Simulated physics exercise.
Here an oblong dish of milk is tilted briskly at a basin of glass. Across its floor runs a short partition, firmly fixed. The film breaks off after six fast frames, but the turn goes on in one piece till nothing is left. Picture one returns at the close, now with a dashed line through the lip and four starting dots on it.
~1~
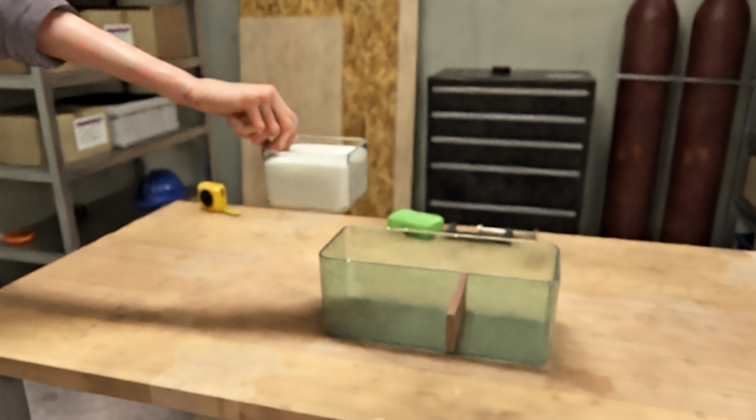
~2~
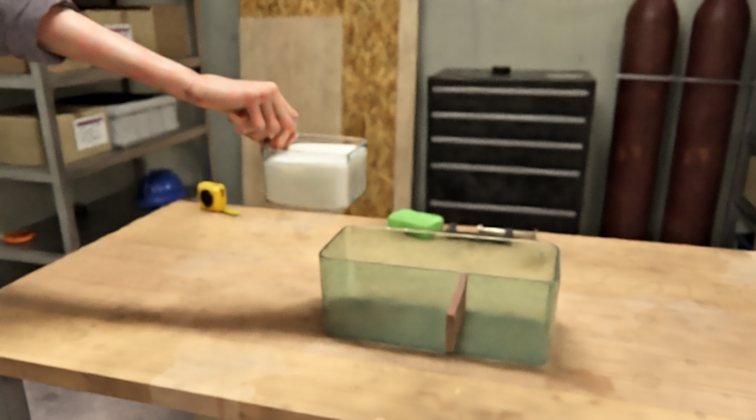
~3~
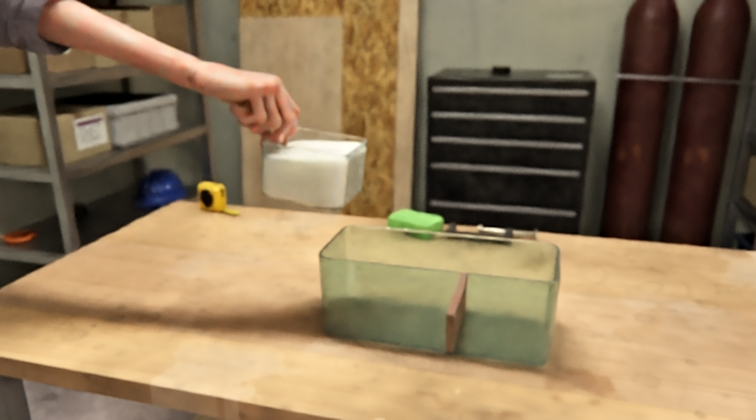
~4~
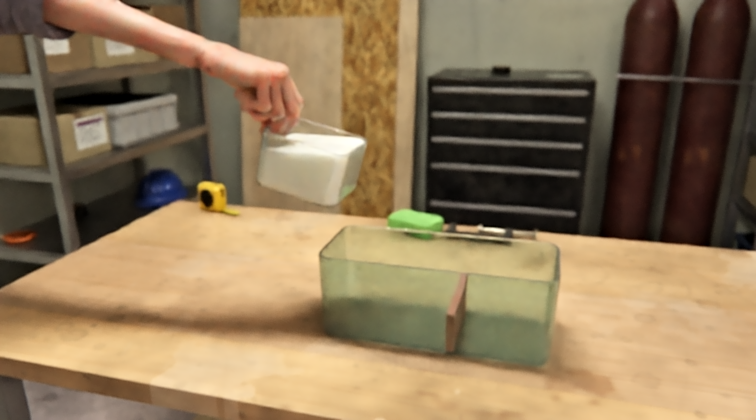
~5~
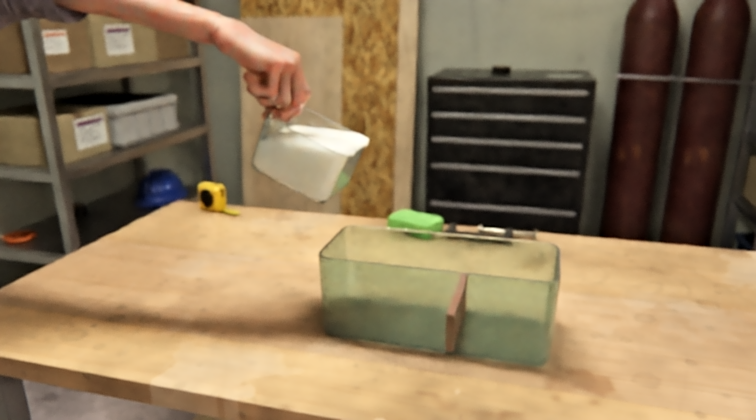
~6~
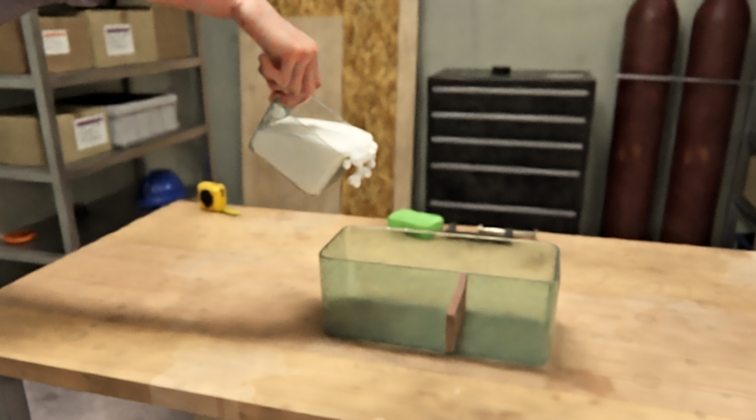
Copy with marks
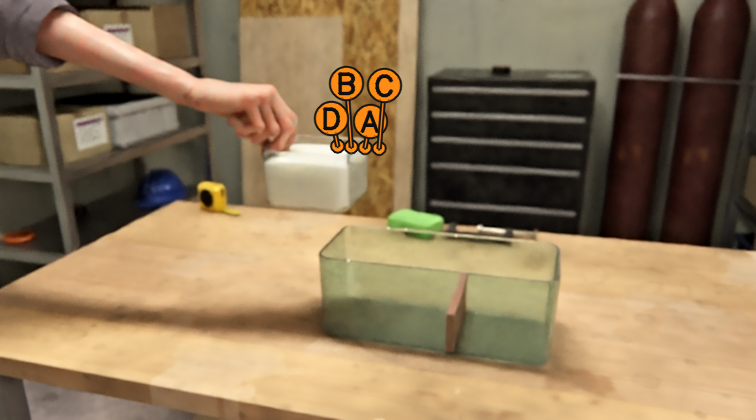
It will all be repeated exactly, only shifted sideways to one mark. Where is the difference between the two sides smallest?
Choose C.
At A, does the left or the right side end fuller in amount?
More ends on the left.
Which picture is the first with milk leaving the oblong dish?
Picture 5.
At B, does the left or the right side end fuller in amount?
More ends on the left.
On the marked copy, A at (365, 147); B at (351, 146); C at (379, 148); D at (337, 146).
If A is chosen, about 74 % ends left of the wall and 22 % right of it; 5 % is lost outside.
If B is chosen, about 89 % ends left of the wall and 4 % right of it; 7 % is lost outside.
If C is chosen, about 41 % ends left of the wall and 54 % right of it; 5 % is lost outside.
If D is chosen, about 91 % ends left of the wall and 4 % right of it; 5 % is lost outside.
